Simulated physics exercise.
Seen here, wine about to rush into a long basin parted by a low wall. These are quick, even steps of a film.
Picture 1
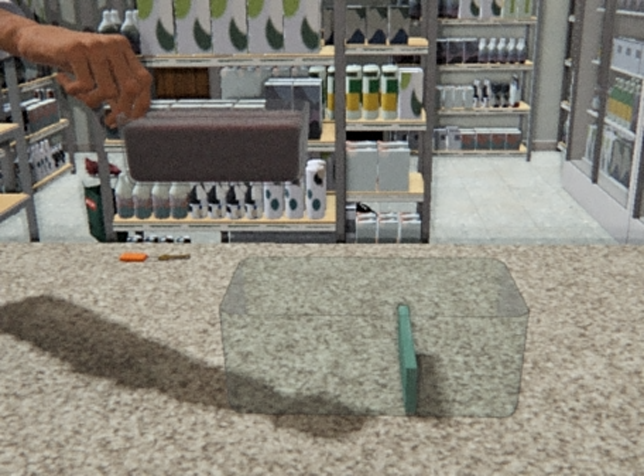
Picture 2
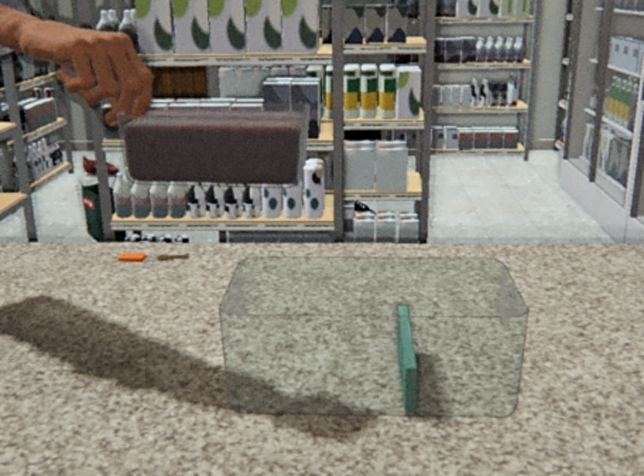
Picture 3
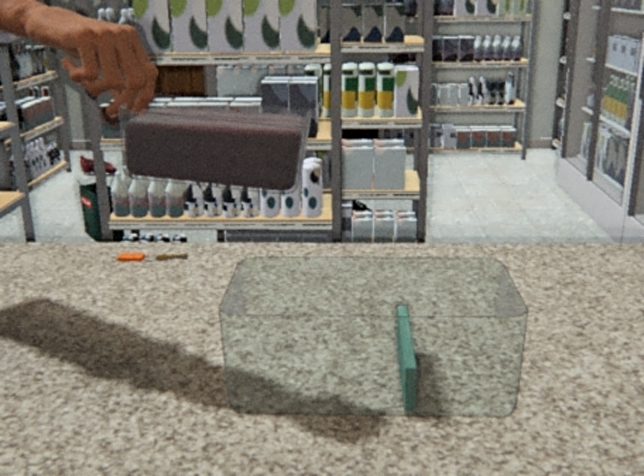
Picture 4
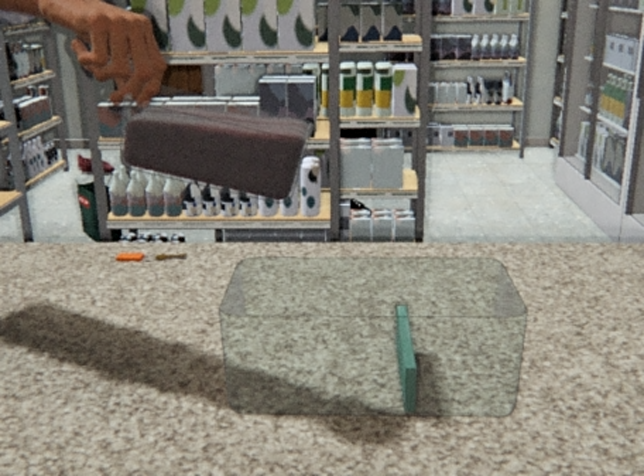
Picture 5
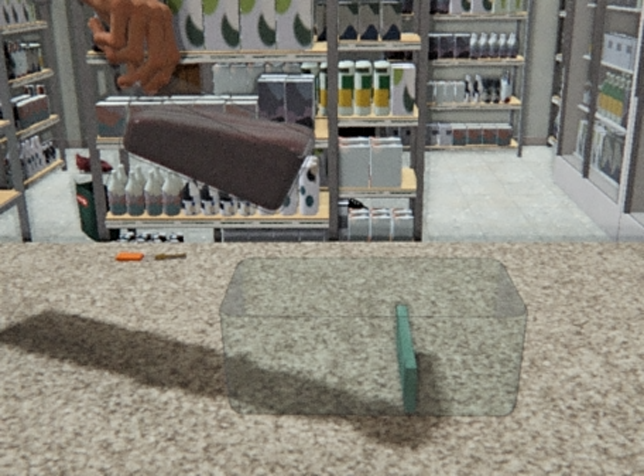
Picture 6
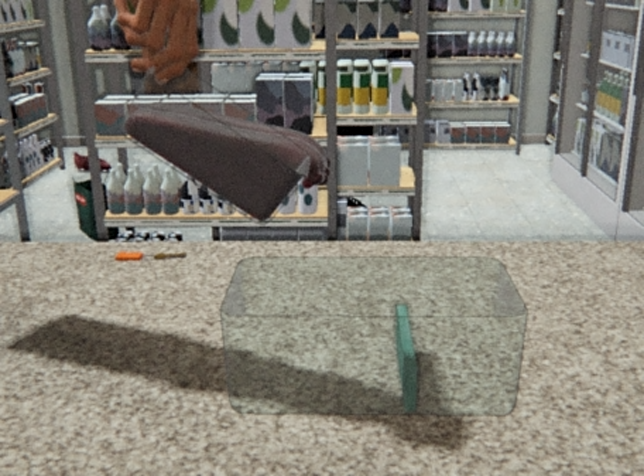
A dark, oblong container hangs level from a hand at the upper left, above a counter holding a clear basin with a low green divider. It begins tilting, its right end dipping slowly and then more steeply, while the hand shifts right and the shadow on the counter changes shape.
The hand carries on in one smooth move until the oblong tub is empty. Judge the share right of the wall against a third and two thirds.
The share right of the wall is less than a third.
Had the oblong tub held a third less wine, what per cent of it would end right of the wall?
Some 5 per cent.
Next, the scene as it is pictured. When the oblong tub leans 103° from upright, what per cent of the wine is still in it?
Close to 5 per cent.
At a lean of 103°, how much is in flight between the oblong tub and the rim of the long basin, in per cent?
Close to 30 per cent.
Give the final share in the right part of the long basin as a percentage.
Near 10 %.
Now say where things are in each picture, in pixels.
In the first picture, it leans 0°; its right rim is at (306, 110); the wine meets the walls at (135, 119) and (304, 118); the long basin's rim runs from (231, 285) to (515, 287); the wall's top is at (407, 336).
In the second picture, it leans 2°; its right rim is at (306, 113); the wine meets the walls at (135, 118) and (304, 120).
In the third picture, it leans 6°; its right rim is at (308, 121); the wine meets the walls at (136, 115) and (305, 124).
In the fourth picture, it leans 14°; its right rim is at (310, 133); the wine meets the walls at (137, 113) and (309, 128).
In the fifth picture, it leans 24°; its right rim is at (310, 149); the wine meets the walls at (138, 114) and (306, 139); 4 per cent is over the edge.
In the sixth picture, it leans 35°; its right rim is at (307, 167); the wine meets the walls at (137, 109) and (288, 144); 12 per cent is over the edge.
A moment on, the oblong tub is tipped right over and 6 per cent is still to pour, 59 is left of the wall and 0 right of it.
Next, the oblong tub is tipped right over and 0 per cent is still to pour, 74 is left of the wall and 3 right of it.
Then the oblong tub is tipped right over and 0 per cent is still to pour, 80 is left of the wall and 9 right of it.
Later the oblong tub is tipped right over and 0 per cent is still to pour, 80 is left of the wall and 9 right of it.
At rest 80 per cent lies left of the wall, 9 right of it and 11 outside.
